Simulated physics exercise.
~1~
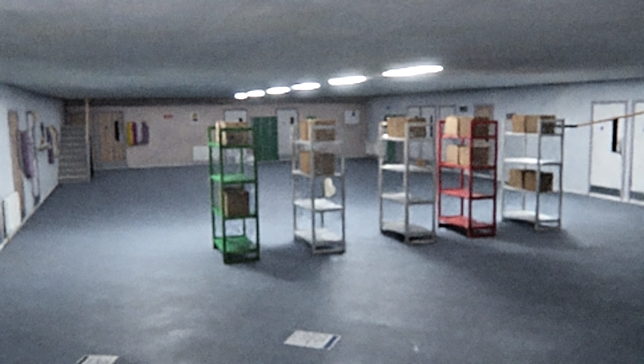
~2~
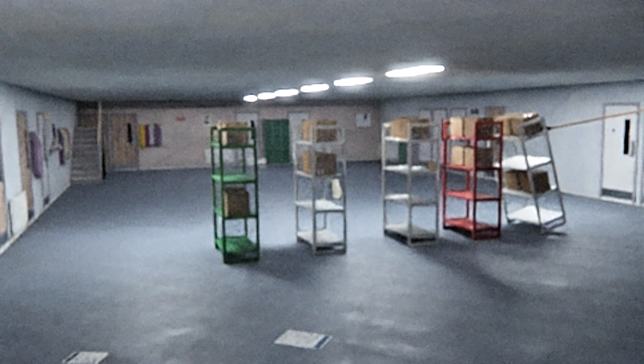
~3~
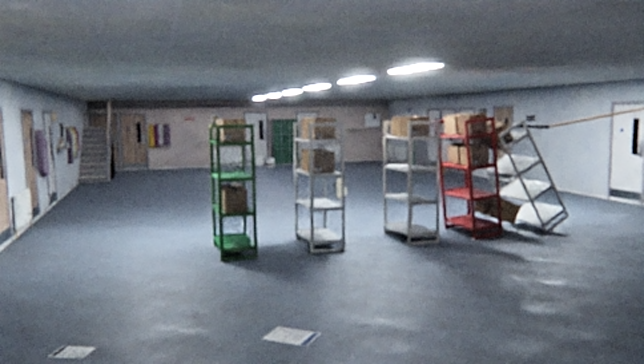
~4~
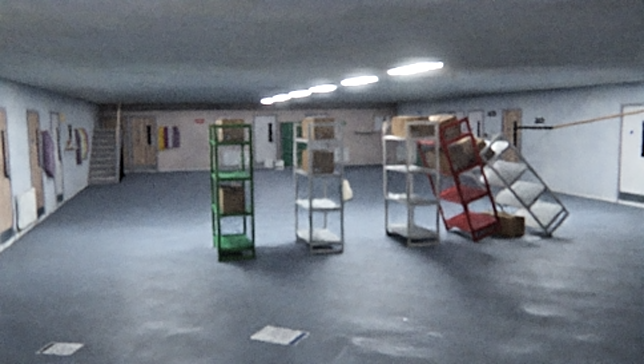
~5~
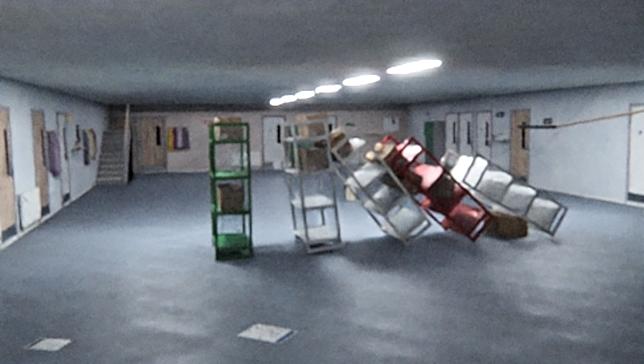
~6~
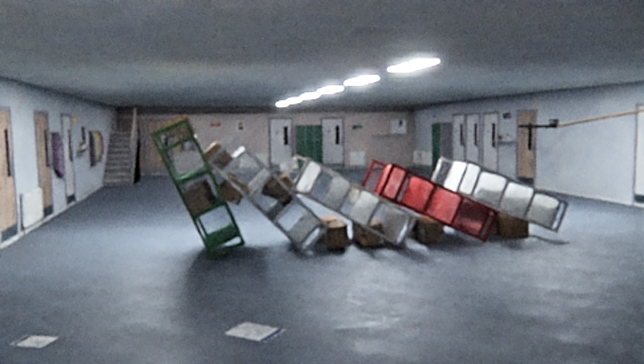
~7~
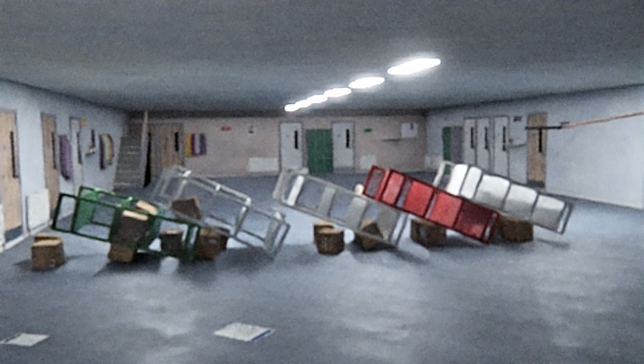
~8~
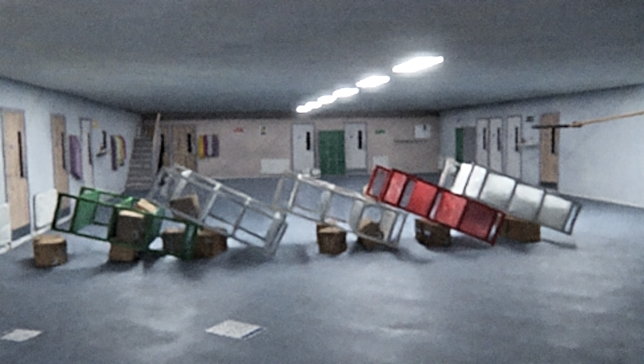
In a wide, low room with a grey floor, a pole tipped the rightmost of five shelving units leftward into the red one, and the rest toppled in turn, spilling boxes, until the green one fell last and all lay slanted in a row.
